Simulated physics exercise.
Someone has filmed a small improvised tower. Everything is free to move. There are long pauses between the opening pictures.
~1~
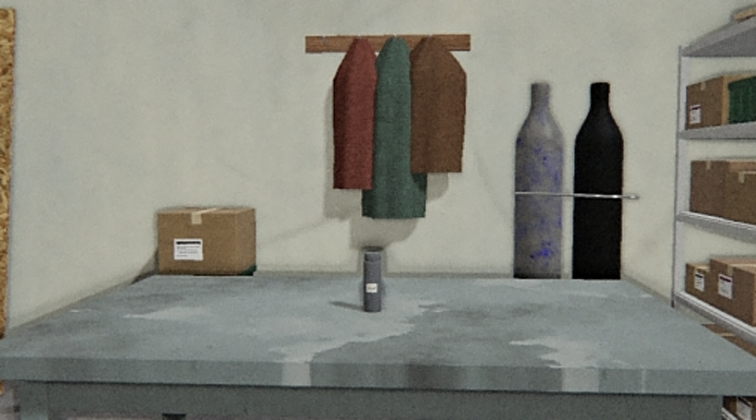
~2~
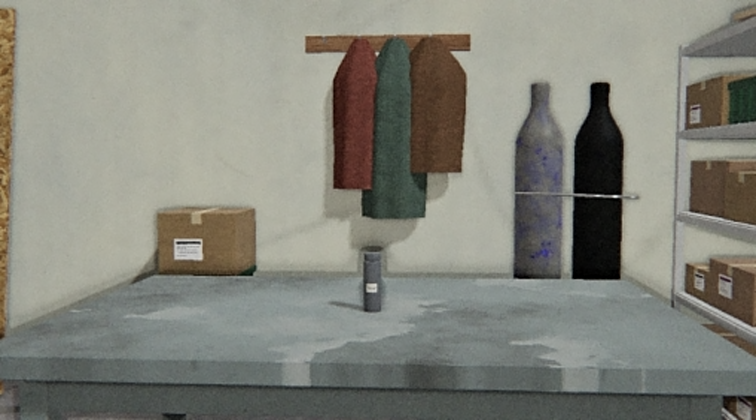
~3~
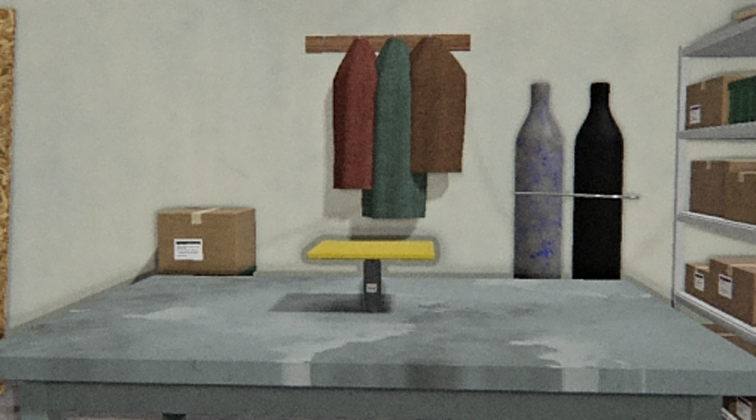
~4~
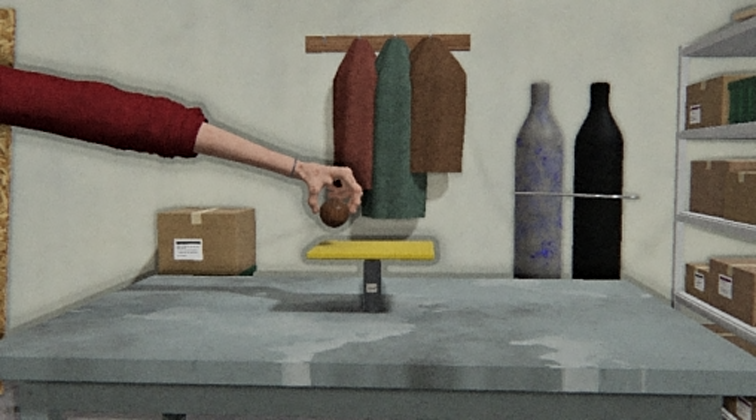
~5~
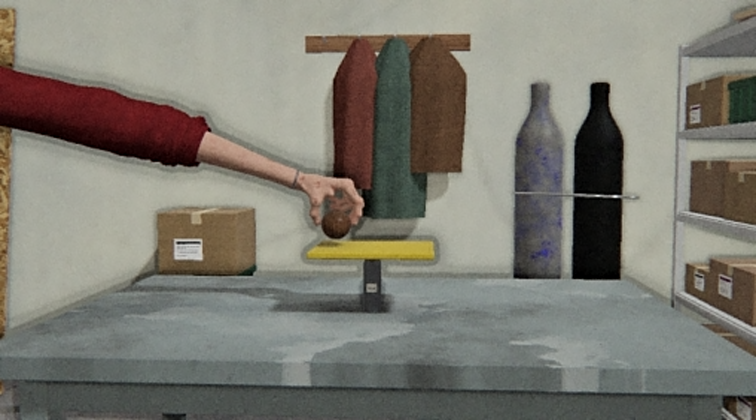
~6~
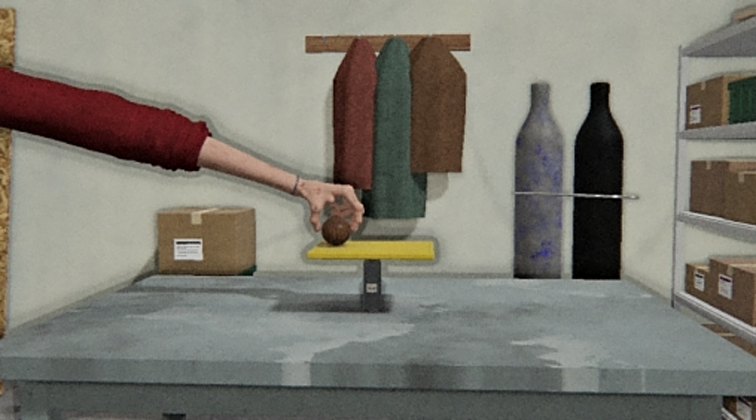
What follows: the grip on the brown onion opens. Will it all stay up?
As it turns out, it gives way.
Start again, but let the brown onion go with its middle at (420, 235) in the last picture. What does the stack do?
Then it loses its balance.
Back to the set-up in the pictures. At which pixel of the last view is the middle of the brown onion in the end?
At about (329, 294).
Then, 0.40 s on from there, brown onion now fallen; yellow lid turned 63° from how it was put.
Then, 0.60 s on from there, yellow lid on its side.
Then, 0.90 s on from there, yellow lid now fallen; grey shaker shifted about its own width.
In the end, fallen, yellow lid and brown onion; moved from the start, grey shaker. At the end, from the last picture's camera, brown onion near (328, 294). The stack loses its balance.
